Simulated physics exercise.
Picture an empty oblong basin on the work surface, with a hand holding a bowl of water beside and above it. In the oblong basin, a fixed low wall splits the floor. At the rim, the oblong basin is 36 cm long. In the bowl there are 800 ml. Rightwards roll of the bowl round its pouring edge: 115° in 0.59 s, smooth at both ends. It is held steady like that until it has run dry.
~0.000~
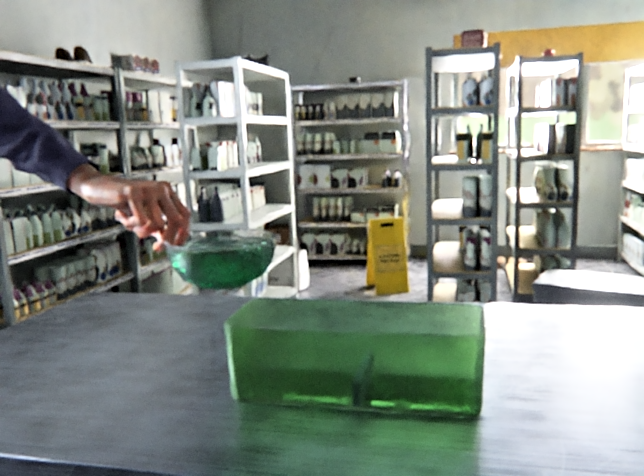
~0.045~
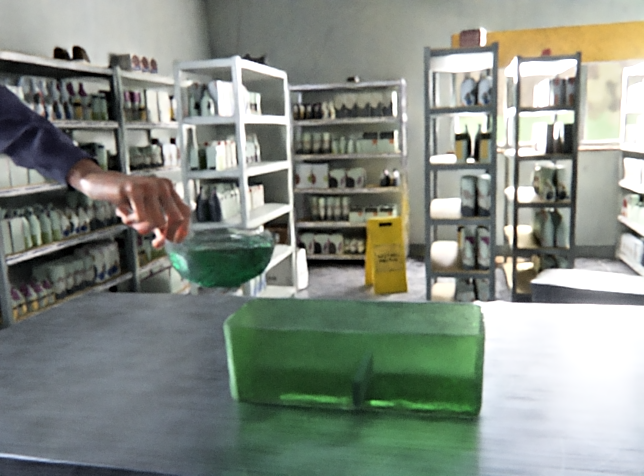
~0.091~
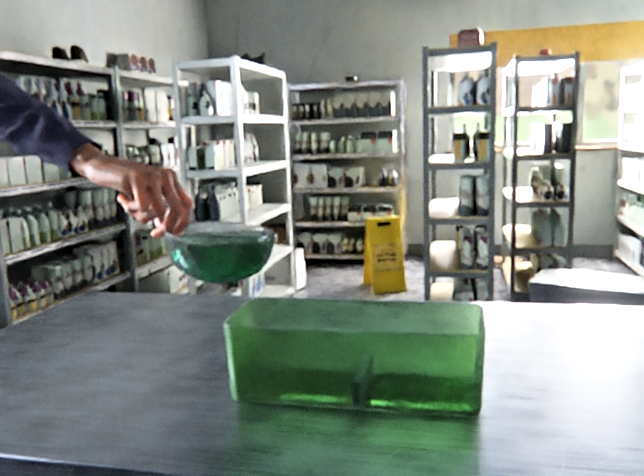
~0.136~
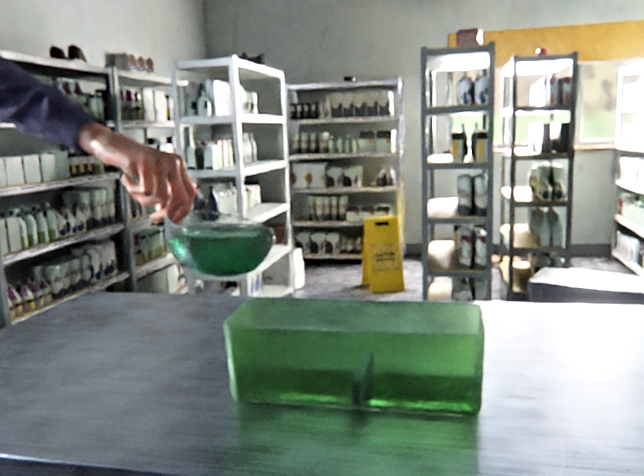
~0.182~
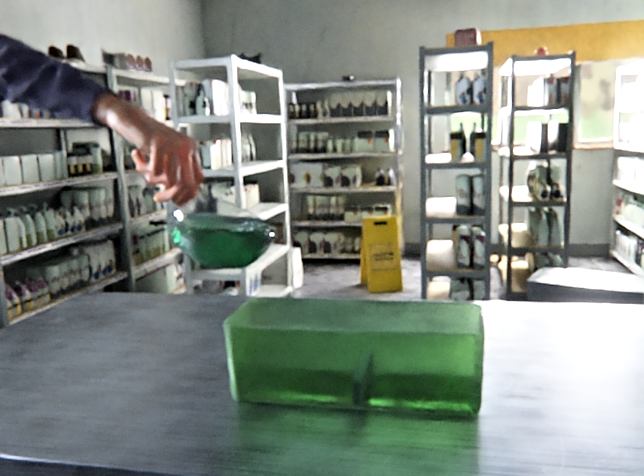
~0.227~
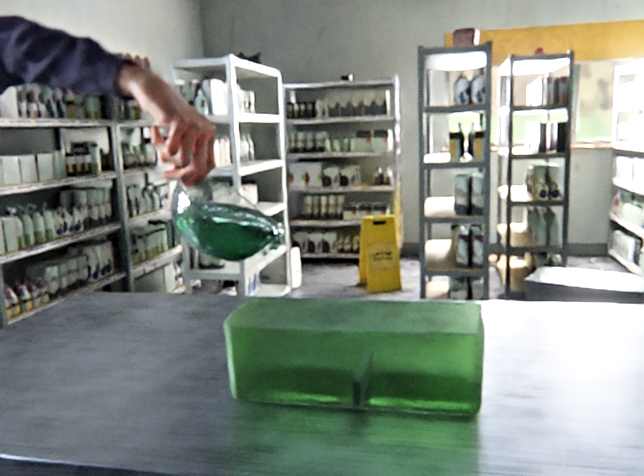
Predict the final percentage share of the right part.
Right part: About 44 %.
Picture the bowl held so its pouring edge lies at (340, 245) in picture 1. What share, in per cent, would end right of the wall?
In that case roughly 60 per cent.
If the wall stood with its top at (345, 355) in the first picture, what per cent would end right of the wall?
Then roughly 65 per cent would end up there.
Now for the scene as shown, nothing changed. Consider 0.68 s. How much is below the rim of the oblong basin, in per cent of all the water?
About 98 %.
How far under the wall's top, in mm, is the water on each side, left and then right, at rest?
Some 18 mm on the left and 18 mm on the right.
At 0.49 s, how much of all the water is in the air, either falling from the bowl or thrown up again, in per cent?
66 %.
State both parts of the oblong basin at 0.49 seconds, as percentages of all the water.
22 left and 0 right, roughly.
By 0.49 s the tilt is 106° and 12 per cent is still to pour, 22 is left of the wall and 0 right of it.
By 0.68 s the tilt is 115° and 0 per cent is still to pour, 40 is left of the wall and 57 right of it.
By 0.87 s the tilt is 115° and 0 per cent is still to pour, 42 is left of the wall and 32 right of it.
By 1.09 s the tilt is 115° and 0 per cent is still to pour, 48 is left of the wall and 46 right of it.
At rest 49 per cent lies left of the wall, 44 right of it and 6 outside.
